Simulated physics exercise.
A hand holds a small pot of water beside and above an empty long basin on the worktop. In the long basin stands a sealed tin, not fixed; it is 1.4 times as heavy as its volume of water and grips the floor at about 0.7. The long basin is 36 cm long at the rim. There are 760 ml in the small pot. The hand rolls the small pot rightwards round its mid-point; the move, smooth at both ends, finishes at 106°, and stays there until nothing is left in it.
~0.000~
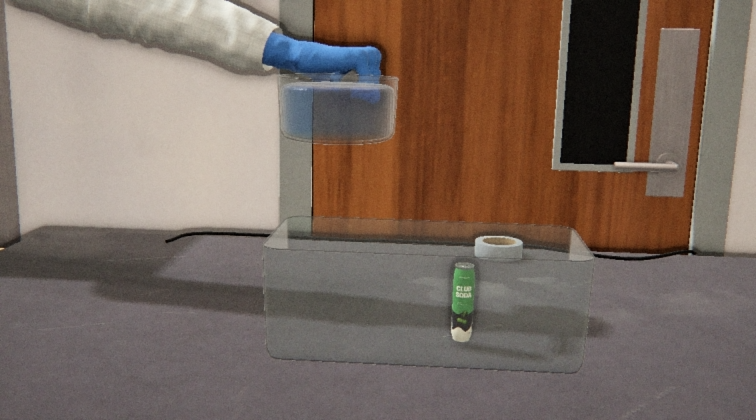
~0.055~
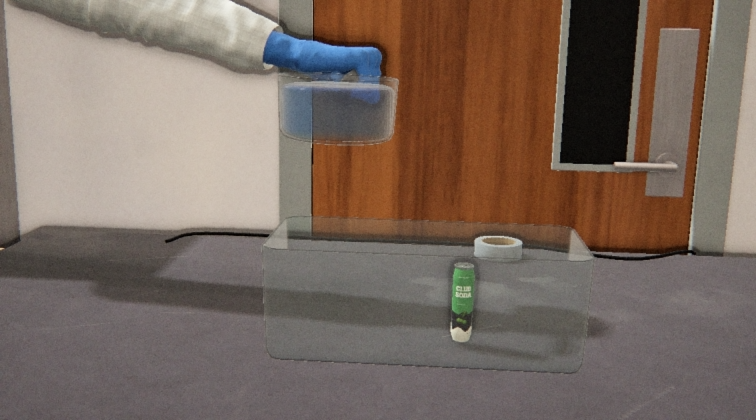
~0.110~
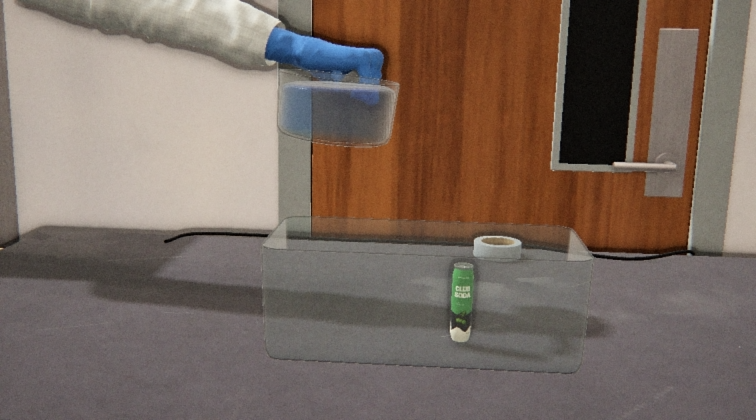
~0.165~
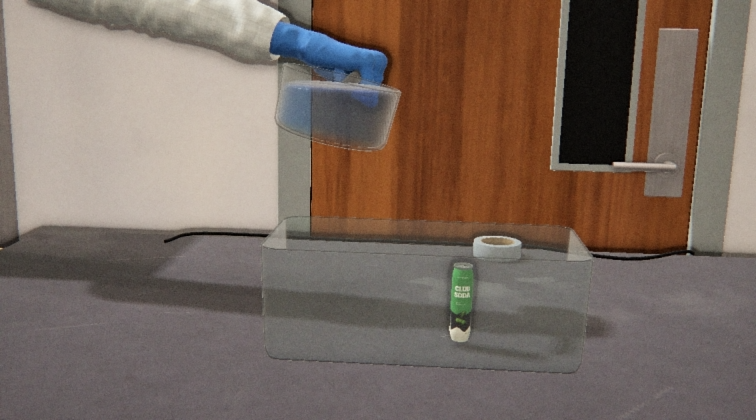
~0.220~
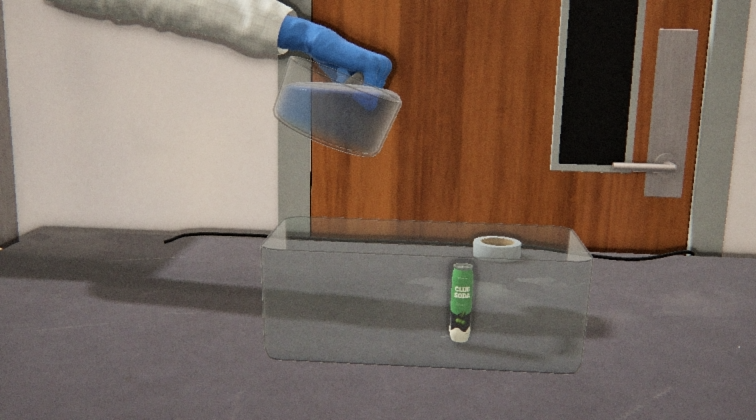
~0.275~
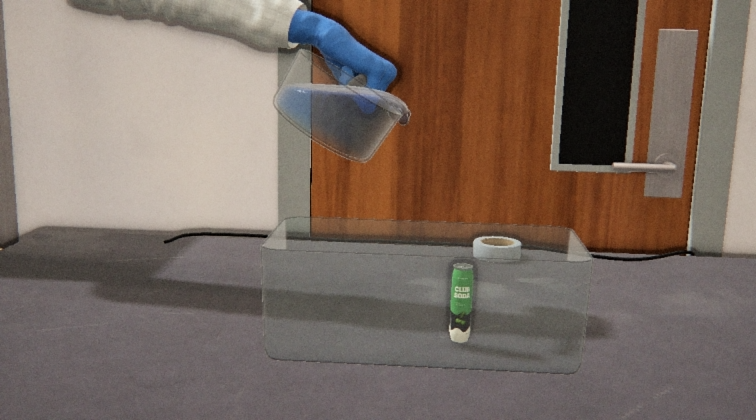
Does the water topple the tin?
It goes over.
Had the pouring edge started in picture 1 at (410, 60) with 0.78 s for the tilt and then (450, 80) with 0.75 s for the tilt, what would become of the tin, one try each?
First it topples; then it topples.
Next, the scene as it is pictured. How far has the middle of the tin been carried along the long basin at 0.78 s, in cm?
About 2 cm.
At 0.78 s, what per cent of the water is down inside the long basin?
Some 90 per cent.
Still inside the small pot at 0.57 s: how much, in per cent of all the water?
About 26 per cent.
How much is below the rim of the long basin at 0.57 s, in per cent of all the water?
Near 32 in a hundred.
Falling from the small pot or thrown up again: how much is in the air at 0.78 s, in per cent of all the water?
Near 6 in a hundred.
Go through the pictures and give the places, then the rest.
It leans 0°; its right rim is at (397, 80); the water meets the walls at (283, 85) and (395, 88); the long basin's rim runs from (275, 232) to (583, 244); the tin's top is at (465, 269), in the first picture.
It leans 1°; its right rim is at (397, 82); the water meets the walls at (283, 85) and (395, 89), in the second picture.
It leans 6°; its right rim is at (398, 87); the water meets the walls at (283, 84) and (396, 90), in the third picture.
It leans 12°; its right rim is at (399, 94); the water meets the walls at (284, 84) and (397, 91), in the fourth picture.
It leans 21°; its right rim is at (400, 104); the water meets the walls at (283, 87) and (398, 99); 2 per cent is over the edge, in the fifth picture.
It leans 31°; its right rim is at (400, 116); the water meets the walls at (281, 88) and (397, 107); 7 per cent is over the edge, in the sixth picture.
Then, 0.57 s in, the tilt is 91° and 25 per cent is still to pour; the tin stands where it began.
Then, 0.78 s in, the tilt is 106° and 4 per cent is still to pour; the tin leans 5°.
Then, 1.01 s in, the tilt is 106° and 0 per cent is still to pour; the tin lies on its side.
Then, 1.25 s in, the tilt is 106° and 0 per cent is still to pour; the tin lies on its side.
Finally, the tin lies on its side.
